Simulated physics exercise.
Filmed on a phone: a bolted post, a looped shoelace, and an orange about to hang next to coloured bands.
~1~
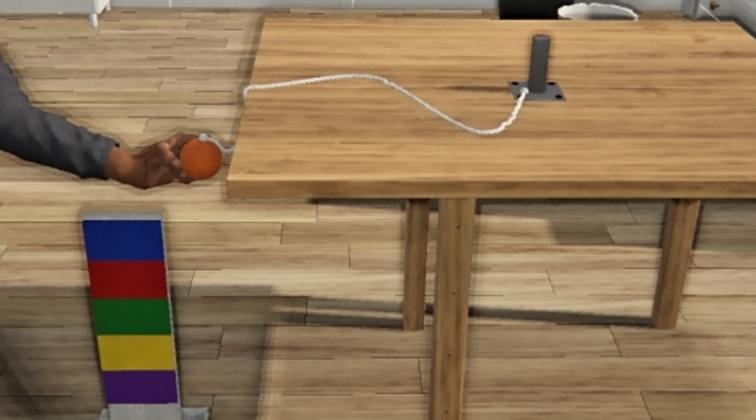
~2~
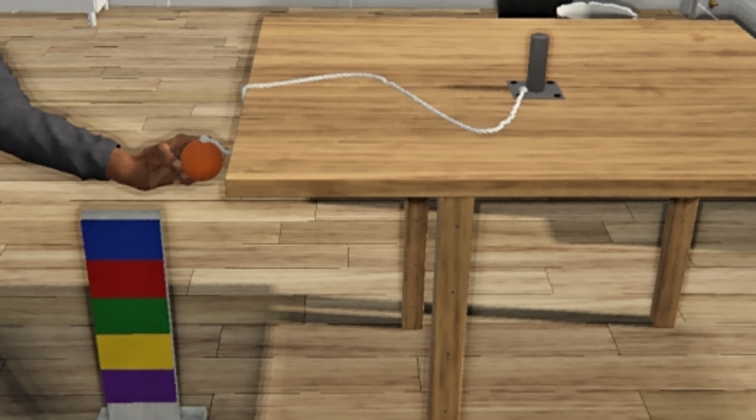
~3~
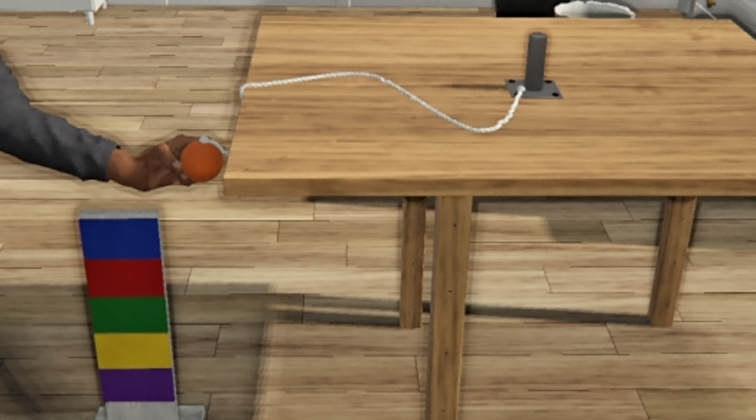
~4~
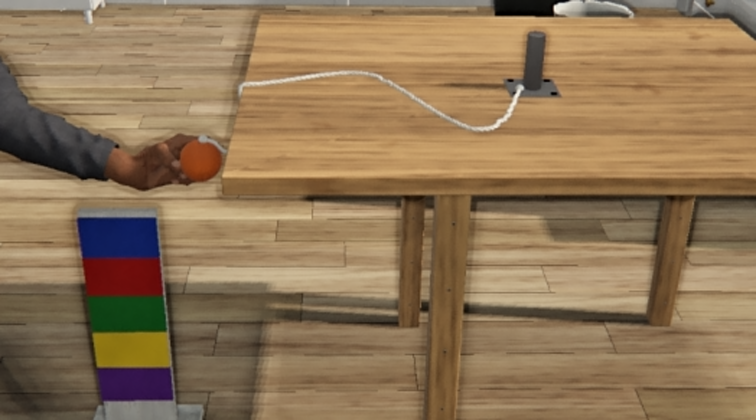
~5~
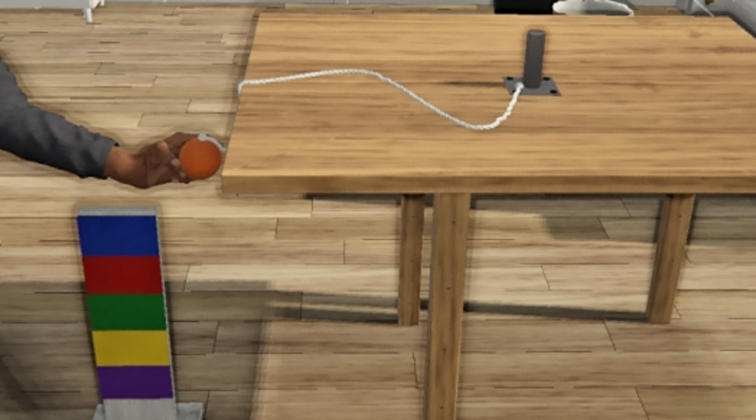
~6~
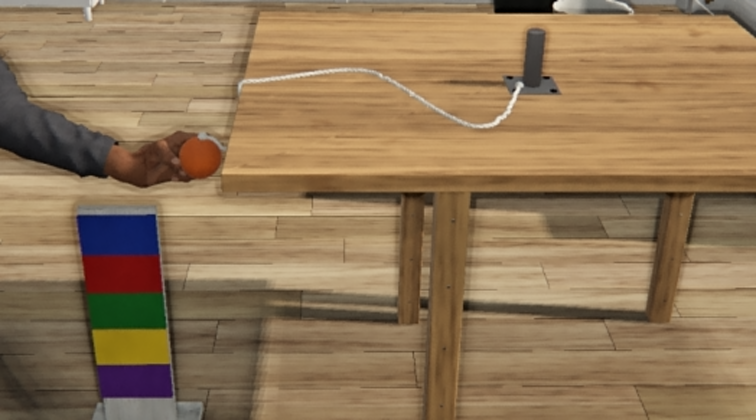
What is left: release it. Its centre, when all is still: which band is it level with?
It is level with the yellow band.
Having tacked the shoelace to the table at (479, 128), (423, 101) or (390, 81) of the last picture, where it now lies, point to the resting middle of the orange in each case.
Near (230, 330), (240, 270) and (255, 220).
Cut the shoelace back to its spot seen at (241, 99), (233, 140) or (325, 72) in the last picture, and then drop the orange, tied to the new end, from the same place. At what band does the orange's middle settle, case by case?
In the order given, it comes out as red; green; higher than all five.
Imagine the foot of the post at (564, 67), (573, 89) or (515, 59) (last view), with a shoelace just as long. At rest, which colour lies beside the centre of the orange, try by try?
Result 1: Green. Result 2: Green. Result 3: Yellow.
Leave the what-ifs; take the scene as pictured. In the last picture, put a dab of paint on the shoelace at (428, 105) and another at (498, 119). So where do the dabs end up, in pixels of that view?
They finish close to (322, 93) and close to (423, 89).
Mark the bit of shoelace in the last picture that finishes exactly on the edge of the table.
Close to (382, 78).
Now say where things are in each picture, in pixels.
The first frame shows orange (201, 159); blue (123, 242); red (128, 281); green (132, 318); yellow (136, 354); purple (140, 388).
The second frame shows orange (202, 161); shoelace through (517, 107) (465, 127) (406, 93) (340, 76) (248, 91).
The third frame shows orange (202, 161).
The fourth frame shows orange (201, 161); shoelace through (514, 105) (461, 125) (403, 91) (336, 74) (244, 89).
The fifth frame shows orange (200, 159).
The sixth frame shows orange (200, 158); shoelace through (513, 102) (461, 122) (402, 88) (336, 71) (243, 86).
A little later, orange near (289, 356); level with yellow.
Next, orange near (230, 338); level with yellow.
When it is over, orange near (257, 350); level with yellow. Its centre hangs level with the yellow band.
